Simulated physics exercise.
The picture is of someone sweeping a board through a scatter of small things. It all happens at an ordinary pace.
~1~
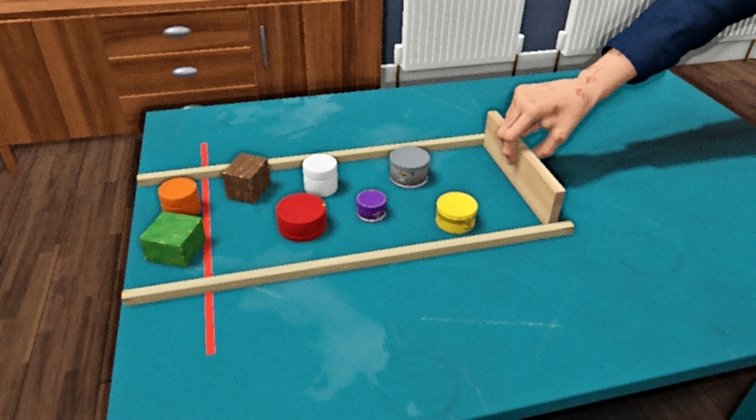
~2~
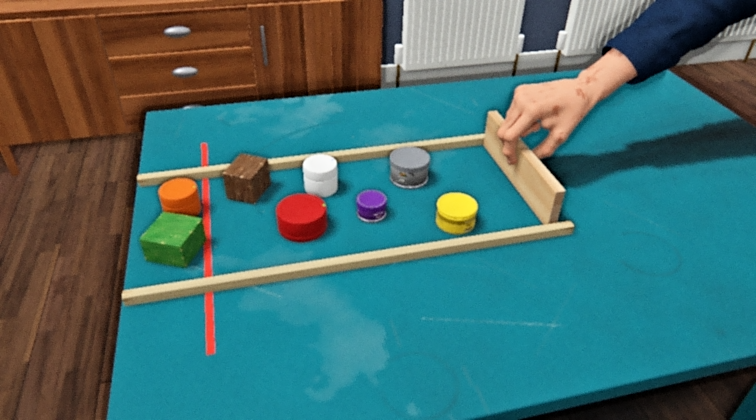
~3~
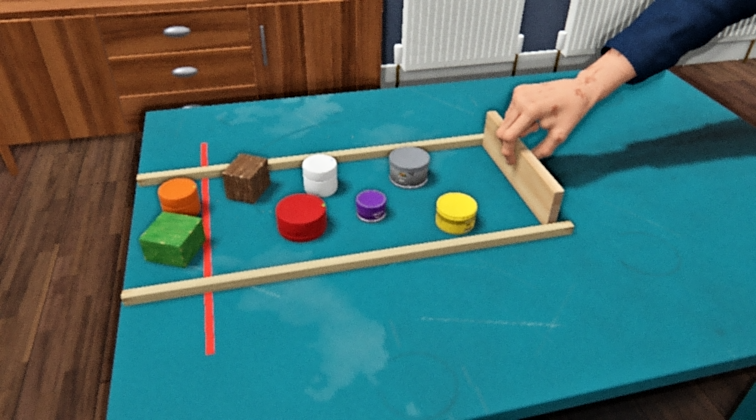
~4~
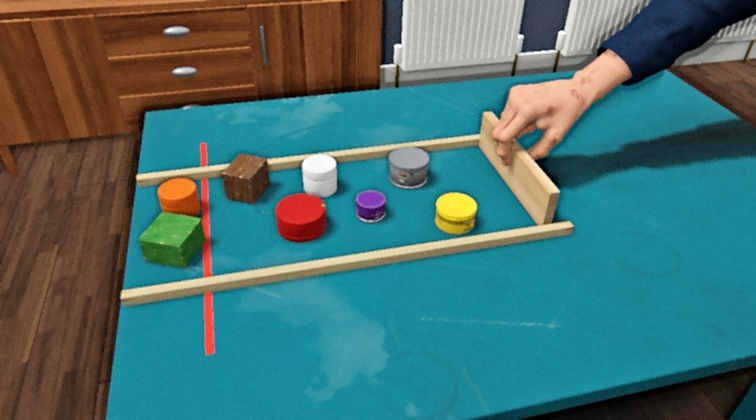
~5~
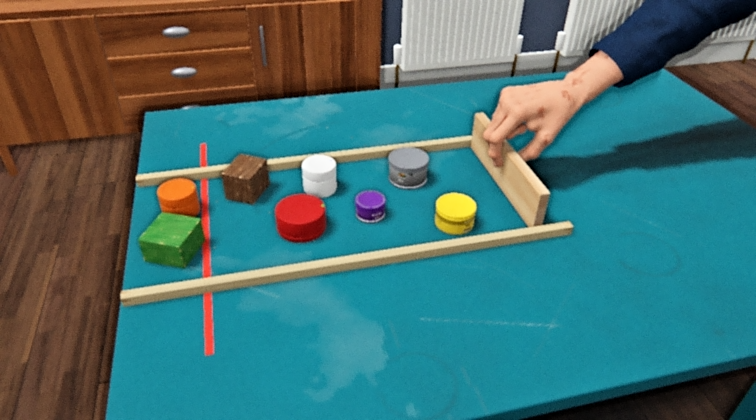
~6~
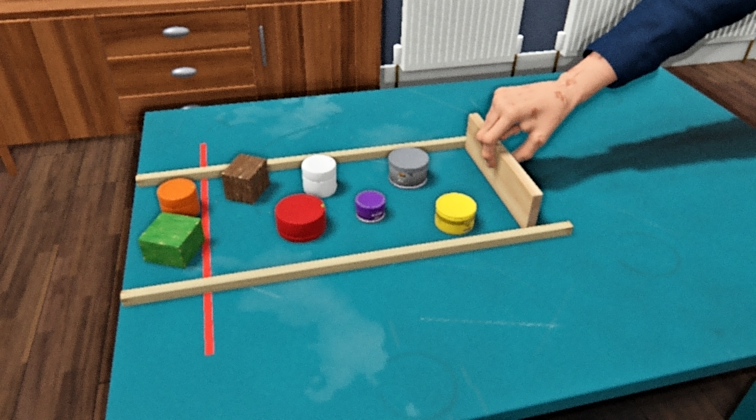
A hand in a dark blue sleeve slides an upright wooden board slowly a short way left between two pale wooden rails on a teal table, seen from above at an angle in a wood-floored room. Grey, yellow, purple, white and red round containers and a brown block lie between the board and a red line, with an orange lid and green block at left. These objects stay still, and the camera holds steady.
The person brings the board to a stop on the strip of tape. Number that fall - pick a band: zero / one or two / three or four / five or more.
Band: One or two.
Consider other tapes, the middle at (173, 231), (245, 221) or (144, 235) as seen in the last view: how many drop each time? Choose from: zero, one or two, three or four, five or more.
Tape one gives three or four, tape two gives zero, and tape three gives more than four.
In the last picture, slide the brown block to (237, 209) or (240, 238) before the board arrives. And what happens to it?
Taking the places in order, it sits tight; it sits tight.
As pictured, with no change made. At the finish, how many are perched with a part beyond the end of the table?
That adds up to 3.
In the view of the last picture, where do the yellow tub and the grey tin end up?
Yellow tub at about (183, 261), grey tin at about (181, 207).
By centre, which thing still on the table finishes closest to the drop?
Result - the orange lid.
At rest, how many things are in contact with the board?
It touches 4.
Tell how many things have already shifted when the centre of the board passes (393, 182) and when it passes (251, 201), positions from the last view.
The count is 2 at the first point and 8 at the second.
Soon after, none off yet; green block at rest near (173, 240); orange lid at rest near (179, 200); brown block at rest near (246, 179).
Then, none off yet; green block moved a little near (156, 242); orange lid moved a little near (166, 201); brown block moved about its own width near (215, 178).
By the end, the number that fall off is one or two; fallen, green block.
